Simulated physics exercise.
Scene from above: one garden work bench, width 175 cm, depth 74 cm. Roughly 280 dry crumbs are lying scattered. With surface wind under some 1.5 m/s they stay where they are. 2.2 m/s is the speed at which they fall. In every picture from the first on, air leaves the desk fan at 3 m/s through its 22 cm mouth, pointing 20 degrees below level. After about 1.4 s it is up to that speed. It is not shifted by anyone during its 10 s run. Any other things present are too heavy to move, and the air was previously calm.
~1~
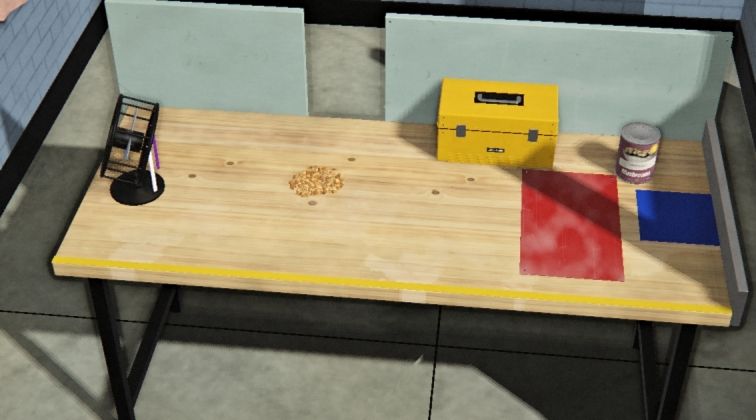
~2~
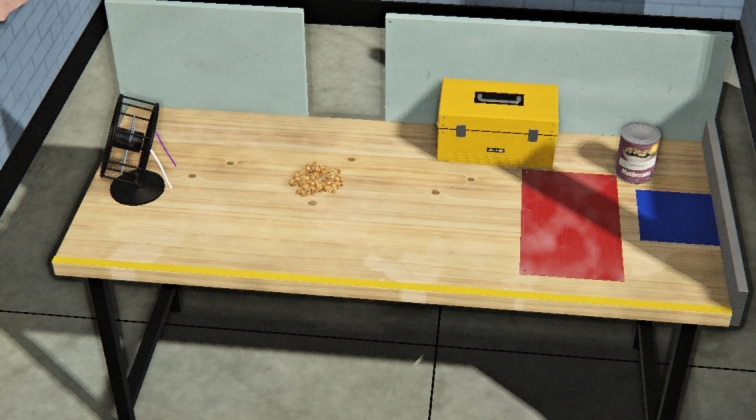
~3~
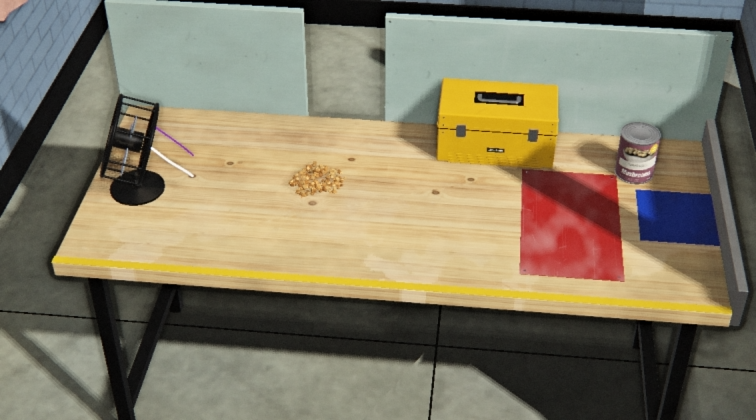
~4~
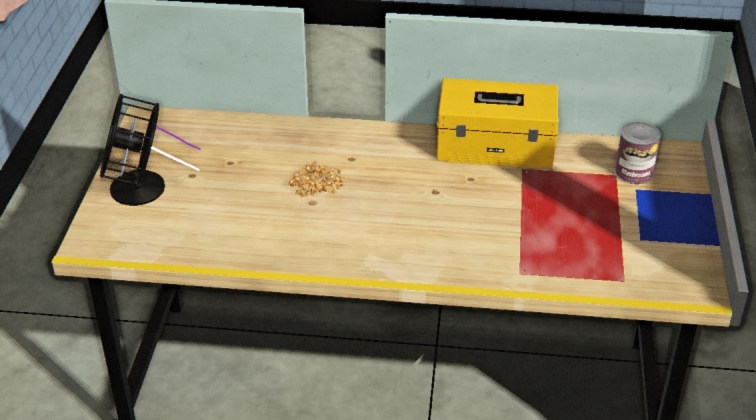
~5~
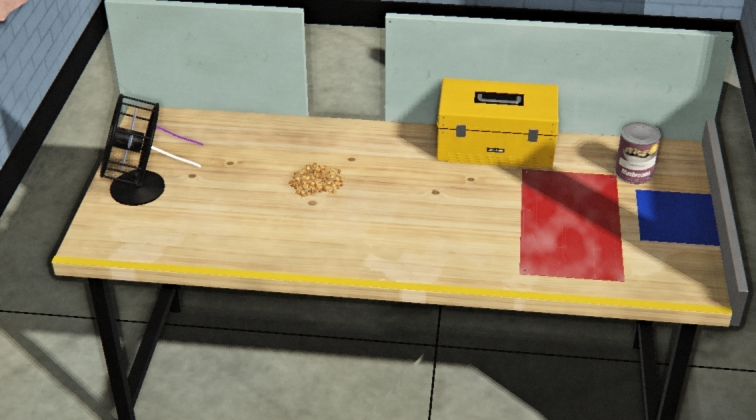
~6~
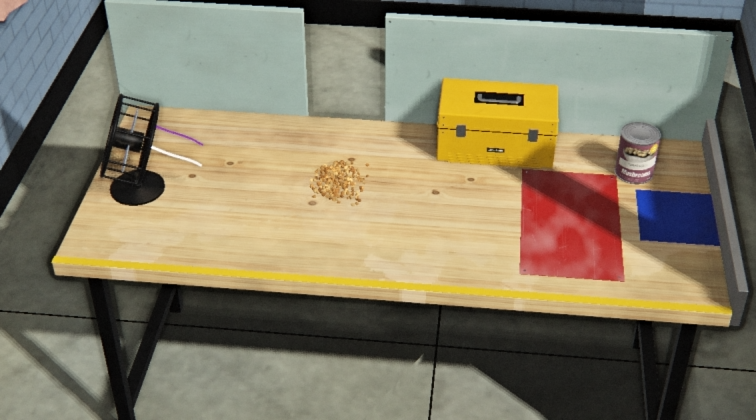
Ribbons on a small black desk fan lifting and streaming right, then a pile of dry crumbs shifting slightly right across a wooden workbench.
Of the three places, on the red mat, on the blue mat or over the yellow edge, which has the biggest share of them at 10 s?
I would say the blue one has the biggest share.
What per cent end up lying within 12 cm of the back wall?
Share: Approx. 40 %.
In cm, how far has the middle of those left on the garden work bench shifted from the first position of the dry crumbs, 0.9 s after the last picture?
Roughly 110 cm.
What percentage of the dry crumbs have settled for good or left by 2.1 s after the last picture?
My guess would be around 40 %.
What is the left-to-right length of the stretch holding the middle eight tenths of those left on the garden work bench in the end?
I'd say close to 30 cm.
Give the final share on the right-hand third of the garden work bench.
Near 90 %.
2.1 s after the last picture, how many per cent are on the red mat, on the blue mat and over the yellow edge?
I'd put it at roughly 1 percent on red, 40 percent on blue and 1 percent on yellow.
Then, 0.9 s after the last picture the count stands so, 2 % are on the red mat, 45 % on the blue mat and 0 % over the yellow edge; the middle of those still in play is near (700, 193).
Then, 2.1 s after the last picture the count stands so, 1 % are on the red mat, 40 % on the blue mat and 1 % over the yellow edge; the middle of those still in play is near (708, 180).
Then, 4.4 s after the last picture the count stands so, 1 % are on the red mat, 36 % on the blue mat and 2 % over the yellow edge; the middle of those still in play is near (706, 175).
Then, 8.9 s after the last picture, at the end, 2 % are on the red mat, 32 % on the blue mat and 4 % over the yellow edge; the middle of those still in play is near (709, 189).
